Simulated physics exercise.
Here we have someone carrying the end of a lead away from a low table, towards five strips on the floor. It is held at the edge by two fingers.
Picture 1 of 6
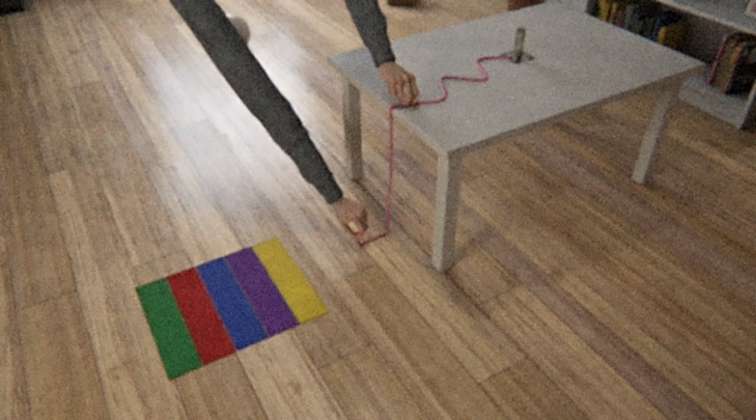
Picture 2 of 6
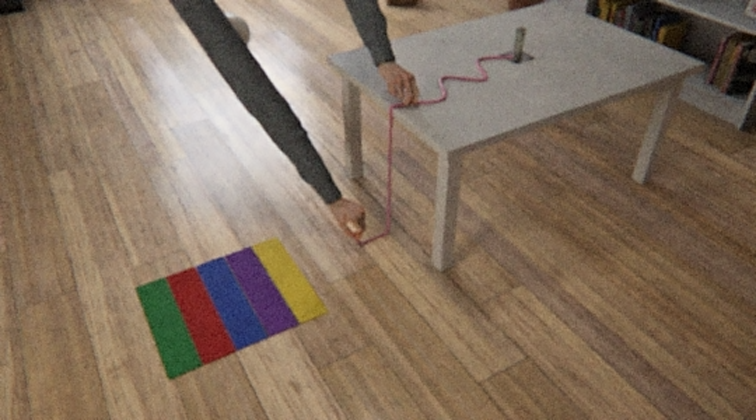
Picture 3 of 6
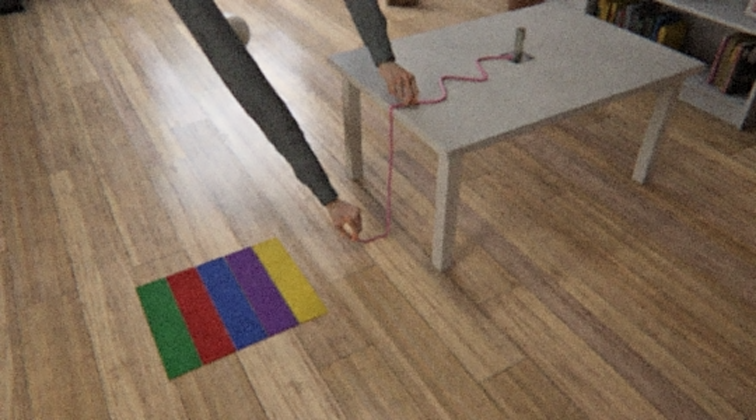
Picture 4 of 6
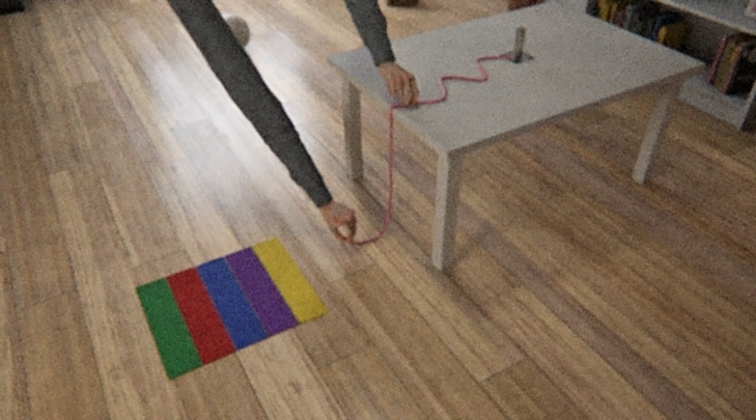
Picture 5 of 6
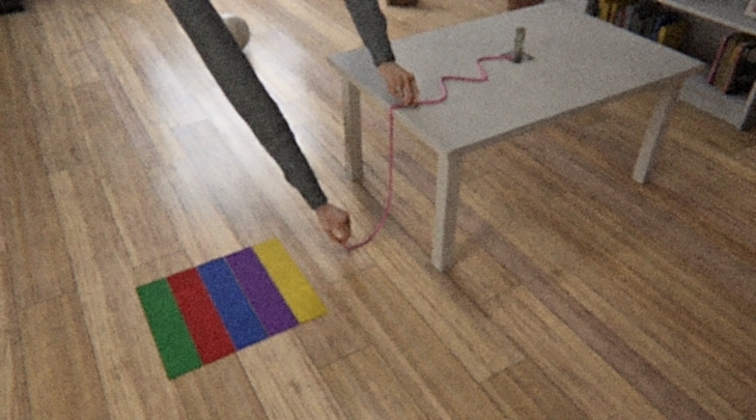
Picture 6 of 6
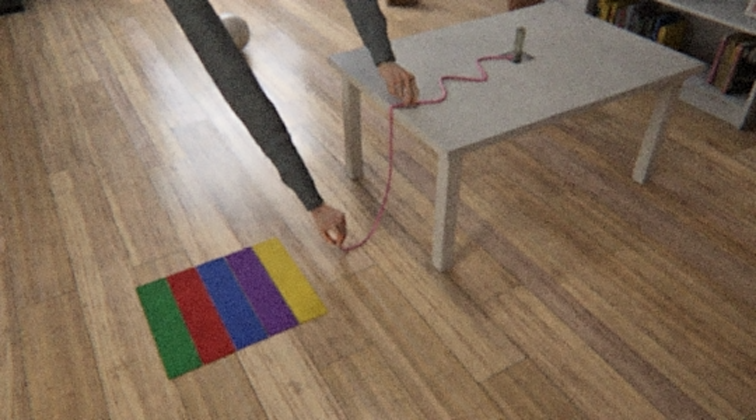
On a wooden floor beside a low grey table, one hand holds a pink lead at the table's edge while the other slowly draws its end slightly left, near five strips coloured green, red, blue, purple and yellow.
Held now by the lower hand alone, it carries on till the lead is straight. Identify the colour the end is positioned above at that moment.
It is positioned above red.
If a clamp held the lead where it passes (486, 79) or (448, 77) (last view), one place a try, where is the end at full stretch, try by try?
About (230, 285) and (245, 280).
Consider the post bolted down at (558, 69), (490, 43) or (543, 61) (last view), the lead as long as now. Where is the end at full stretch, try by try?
First (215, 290), then (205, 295), then (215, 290).
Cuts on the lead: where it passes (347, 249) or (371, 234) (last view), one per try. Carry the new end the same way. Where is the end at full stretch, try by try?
In that order: (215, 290) and (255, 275).
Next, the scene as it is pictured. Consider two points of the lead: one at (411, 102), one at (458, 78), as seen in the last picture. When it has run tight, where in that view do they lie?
At (360, 136) for the first, at (433, 88) for the second.
Early on, end near (244, 280); over purple.
Midway, end near (215, 291); over blue.
At the end of the slack, end near (197, 298); over red. It halts on the red strip.
